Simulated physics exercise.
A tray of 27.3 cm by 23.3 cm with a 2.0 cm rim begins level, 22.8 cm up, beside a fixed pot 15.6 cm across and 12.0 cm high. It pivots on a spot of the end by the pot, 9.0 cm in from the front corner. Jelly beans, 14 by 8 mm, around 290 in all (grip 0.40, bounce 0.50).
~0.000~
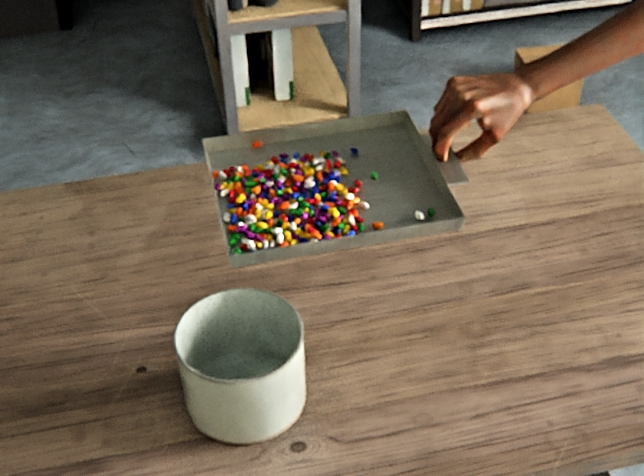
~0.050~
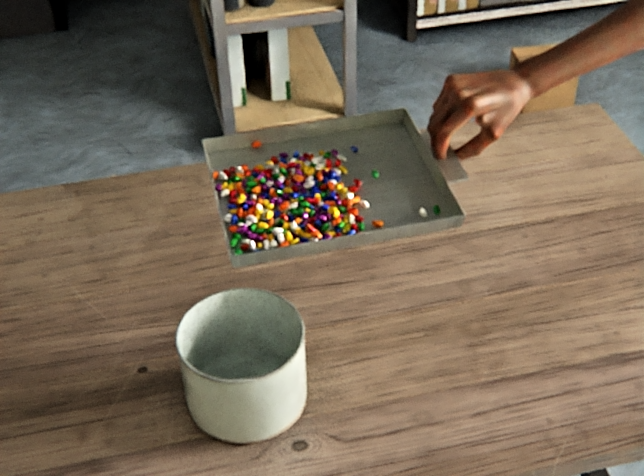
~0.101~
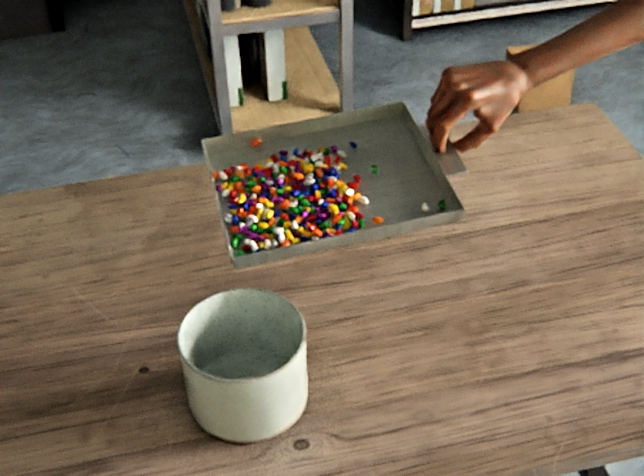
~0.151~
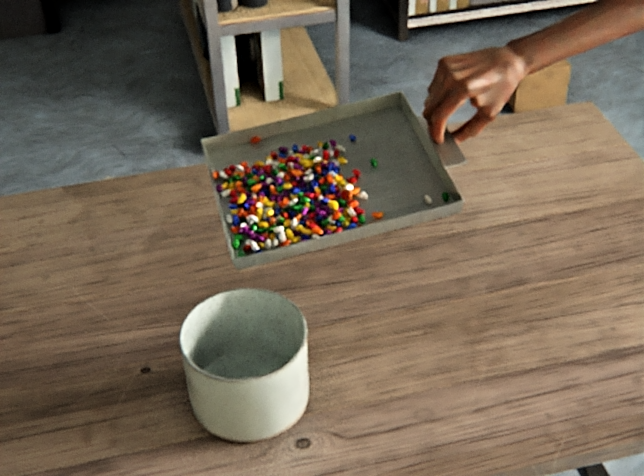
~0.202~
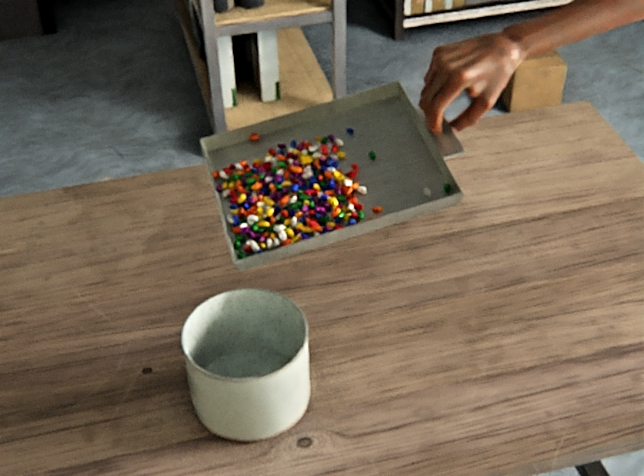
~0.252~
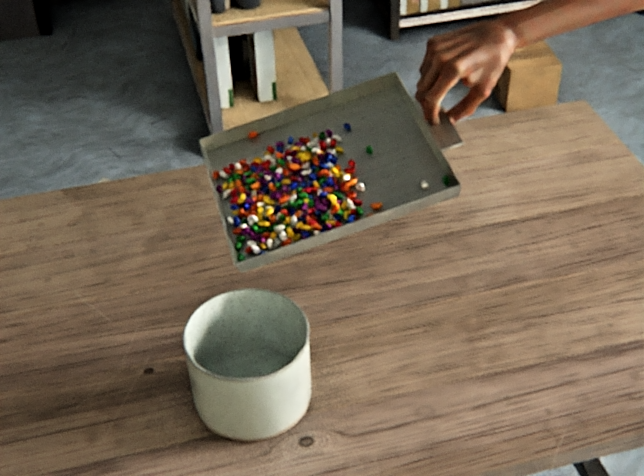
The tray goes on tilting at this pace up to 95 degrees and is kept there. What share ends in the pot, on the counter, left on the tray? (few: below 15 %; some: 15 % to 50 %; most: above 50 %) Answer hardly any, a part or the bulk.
Pot: The bulk, counter: A part, tray: Hardly any.
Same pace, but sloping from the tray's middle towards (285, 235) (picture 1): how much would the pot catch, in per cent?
Some 100 per cent.
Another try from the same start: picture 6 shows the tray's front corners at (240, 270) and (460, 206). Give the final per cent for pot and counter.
Pot 95, counter 5.
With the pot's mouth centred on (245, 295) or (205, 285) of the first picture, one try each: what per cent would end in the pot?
About 40 and 55 per cent.
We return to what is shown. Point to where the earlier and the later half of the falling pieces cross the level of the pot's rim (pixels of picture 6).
At about (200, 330), then at (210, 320).
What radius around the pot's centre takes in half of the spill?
Some 22 cm.
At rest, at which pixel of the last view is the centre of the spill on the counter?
At about (114, 369).
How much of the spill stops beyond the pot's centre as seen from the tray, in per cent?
Some 90 per cent.
Then, at 0.83 s, tilt 51 degrees; the tray holds 100 %, the pot 0 %.
Then, at 1.22 s, tilt 77 degrees; the tray holds 75 %, the pot 5 %.
After 1.70 s, tilt 95 degrees; the tray holds 5 %, the pot 60 %.
In the end, at 3.2 s, pot 65 %, counter 35 %, tray 0 %.
